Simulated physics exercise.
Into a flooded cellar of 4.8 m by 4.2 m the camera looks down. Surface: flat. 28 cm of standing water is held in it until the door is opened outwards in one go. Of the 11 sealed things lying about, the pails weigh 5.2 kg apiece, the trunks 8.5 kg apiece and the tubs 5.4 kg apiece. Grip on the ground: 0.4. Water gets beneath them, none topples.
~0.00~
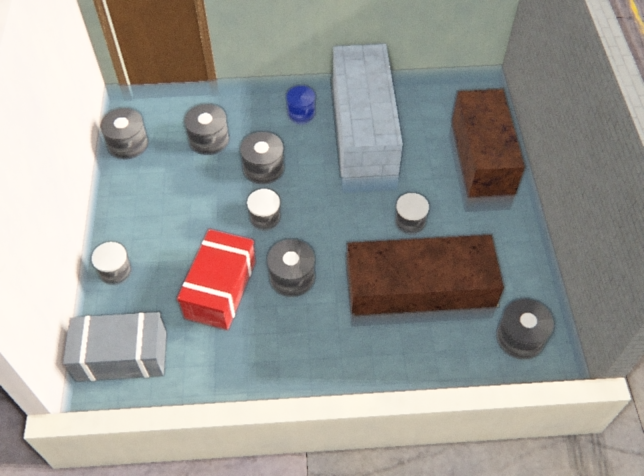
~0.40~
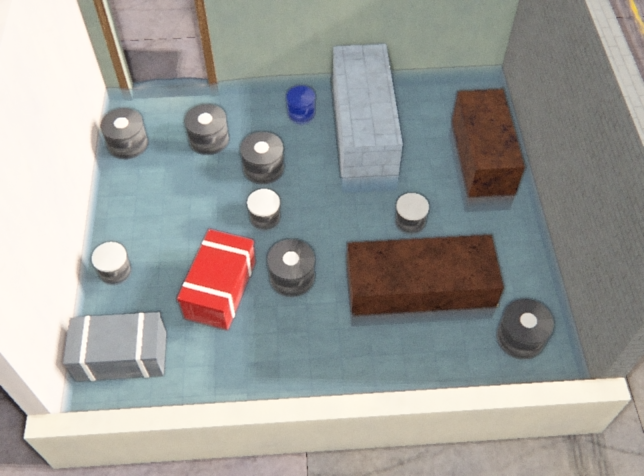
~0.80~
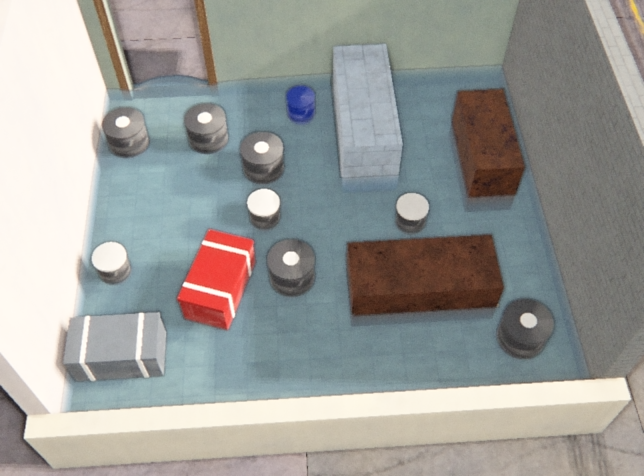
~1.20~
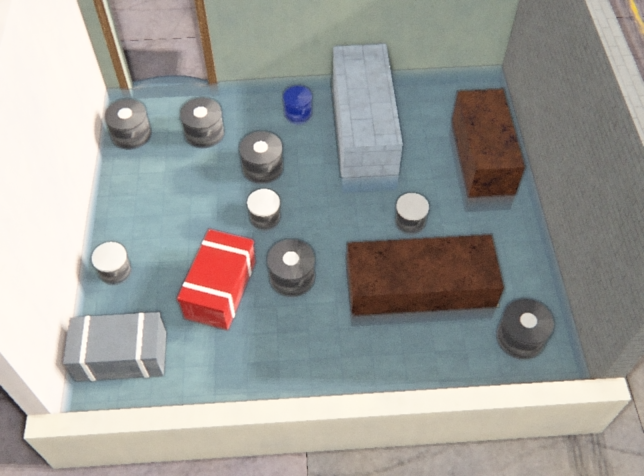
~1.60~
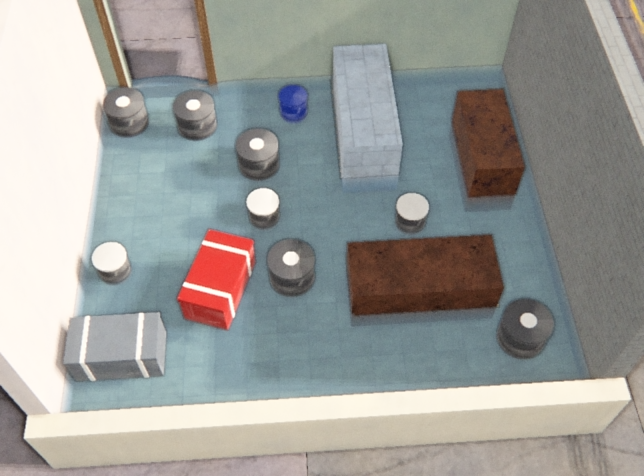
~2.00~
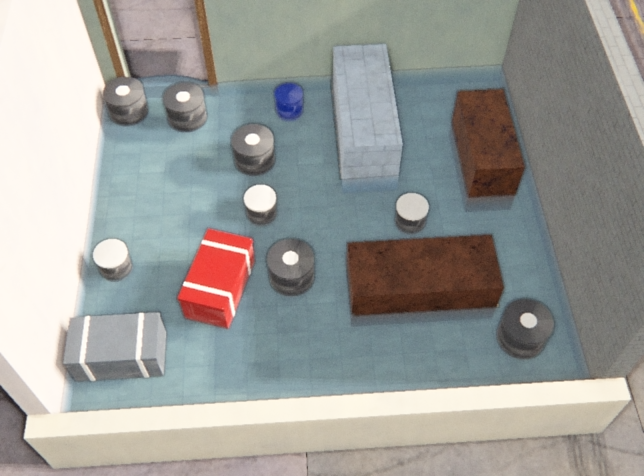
A flooded cellar with pale walls is seen from high above, a long light-blue block standing near the back wall and two dark brown blocks at right. A red trunk and a grey one, both white-banded, sit at left among grey and white tubs and a blue pail. The brown door at back left opens, then the pail and nearby tubs drift slightly toward the back left.
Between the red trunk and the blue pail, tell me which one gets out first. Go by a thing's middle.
First out is the blue one.
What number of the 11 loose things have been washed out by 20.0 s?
By then 9.
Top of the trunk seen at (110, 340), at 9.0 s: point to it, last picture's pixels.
Its top ends up at around (124, 288).
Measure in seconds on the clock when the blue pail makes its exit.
It gets out at about 6.5 s.
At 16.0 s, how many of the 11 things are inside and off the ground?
I count 3.
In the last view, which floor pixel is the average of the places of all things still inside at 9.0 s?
That lands at roughly (227, 217).
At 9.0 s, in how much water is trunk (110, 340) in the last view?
About 19 cm.
After 4.0 s the red trunk is near (203, 237), 0.4 m from its start, afloat; the blue pail is near (260, 83), 0.5 m from its start, afloat; 2 of 11 are out; 9 afloat.
After 9.0 s the red trunk is near (172, 185), 1.2 m from its start, afloat; the blue pail has gone out (at 6.6 s); 4 of 11 are out; 7 afloat.
After 16.0 s the red trunk has gone out (at 14.9 s); the blue pail has gone out (at 6.6 s); 8 of 11 are out; 3 afloat.
After 20.0 s the red trunk has gone out (at 14.9 s); the blue pail has gone out (at 6.6 s); 9 of 11 are out; 2 afloat.
